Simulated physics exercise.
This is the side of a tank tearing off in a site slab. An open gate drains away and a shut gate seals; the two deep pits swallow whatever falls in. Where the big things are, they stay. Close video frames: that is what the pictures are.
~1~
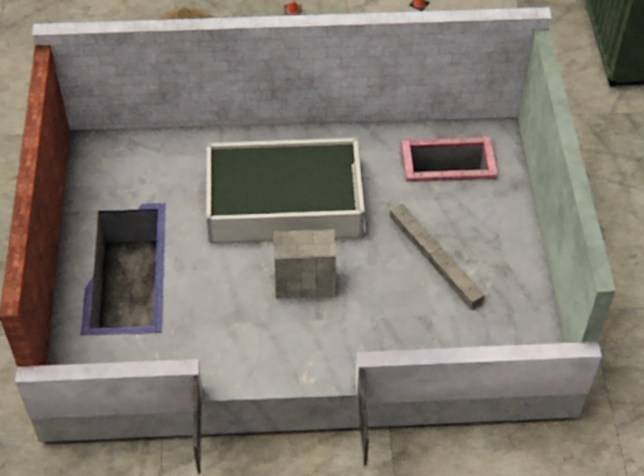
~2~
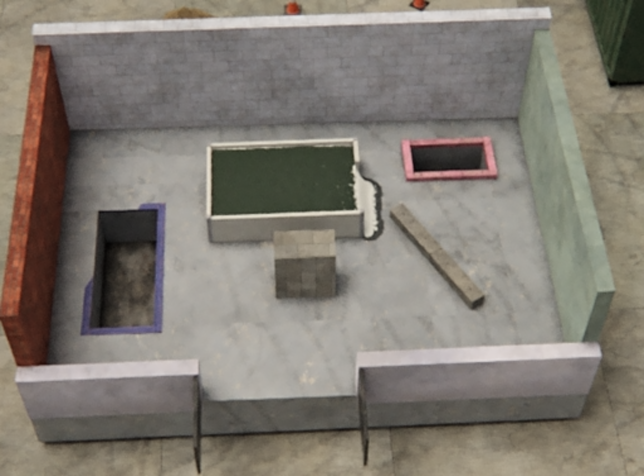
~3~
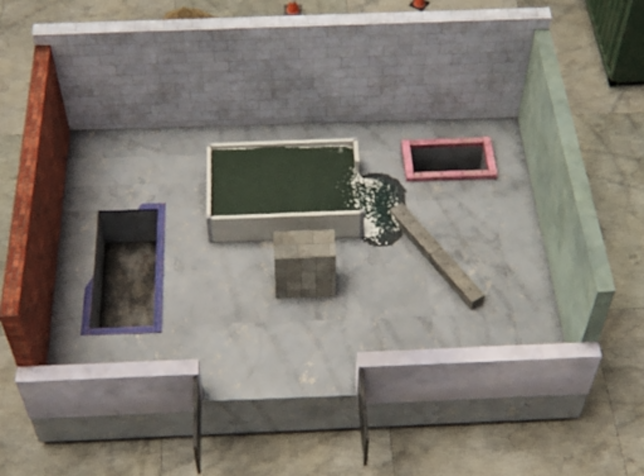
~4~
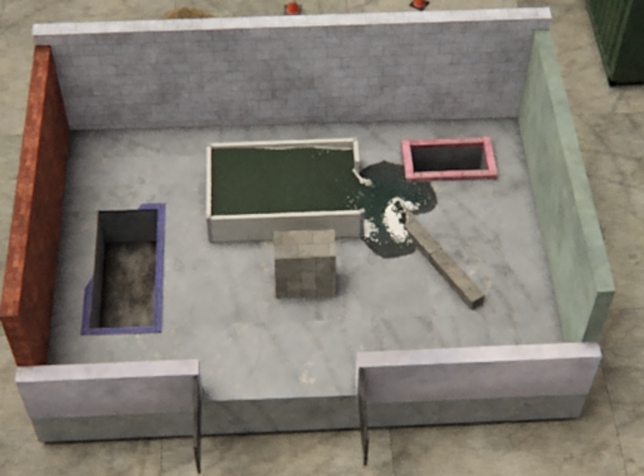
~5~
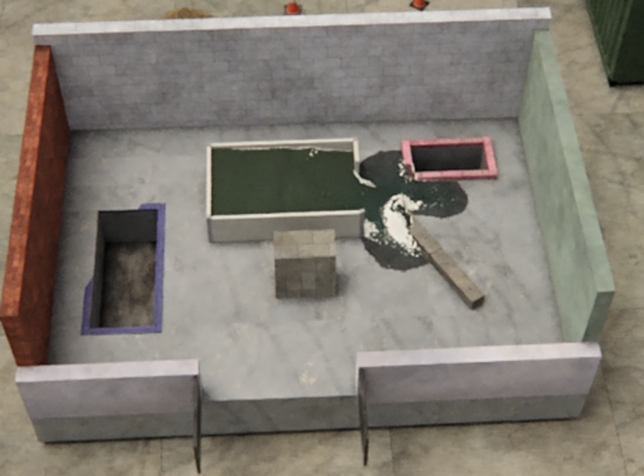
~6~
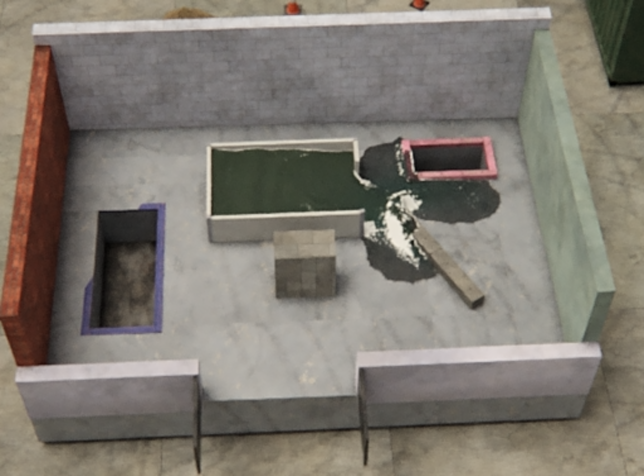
Walled concrete site slab with dark green water pouring from an open tank's right side, spreading around a plank and pink-edged pit.
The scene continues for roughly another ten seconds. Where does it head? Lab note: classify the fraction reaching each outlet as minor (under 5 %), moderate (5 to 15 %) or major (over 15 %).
Fractions by outlet: Gate moderate; blue pit minor; pink pit moderate.
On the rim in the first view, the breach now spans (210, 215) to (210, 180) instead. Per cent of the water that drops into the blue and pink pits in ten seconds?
The blue pit takes 65 per cent and the pink pit 0 per cent.
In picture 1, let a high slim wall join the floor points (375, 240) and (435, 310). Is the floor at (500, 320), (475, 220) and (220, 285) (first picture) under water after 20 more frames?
Result in the order given: Drowned, drowned, unaffected.
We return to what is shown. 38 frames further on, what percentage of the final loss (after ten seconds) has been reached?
About 55 per cent.
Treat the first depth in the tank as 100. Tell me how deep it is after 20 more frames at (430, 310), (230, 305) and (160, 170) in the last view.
Readings in sequence: 8, 0, 0 percent.
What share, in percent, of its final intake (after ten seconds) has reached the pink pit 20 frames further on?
That share would be near 85 %.
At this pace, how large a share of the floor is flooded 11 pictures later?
My estimate is close to 35 per cent.
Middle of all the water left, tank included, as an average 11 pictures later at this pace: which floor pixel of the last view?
Around (363, 218).
A moment on, water covers 20 % of the floor; the gate 0 %, the blue pit 0 %, the pink pit 1 %.
Next, water covers 35 % of the floor; the gate 0 %, the blue pit 0 %, the pink pit 4 %.
Then, water covers 45 % of the floor; the gate 0 %, the blue pit 0 %, the pink pit 7 %.
Later, water covers 60 % of the floor; the gate 2 %, the blue pit 0 %, the pink pit 8 %.
In the end, water covers 80 % of the floor; the gate 8 %, the blue pit 3 %, the pink pit 8 %.
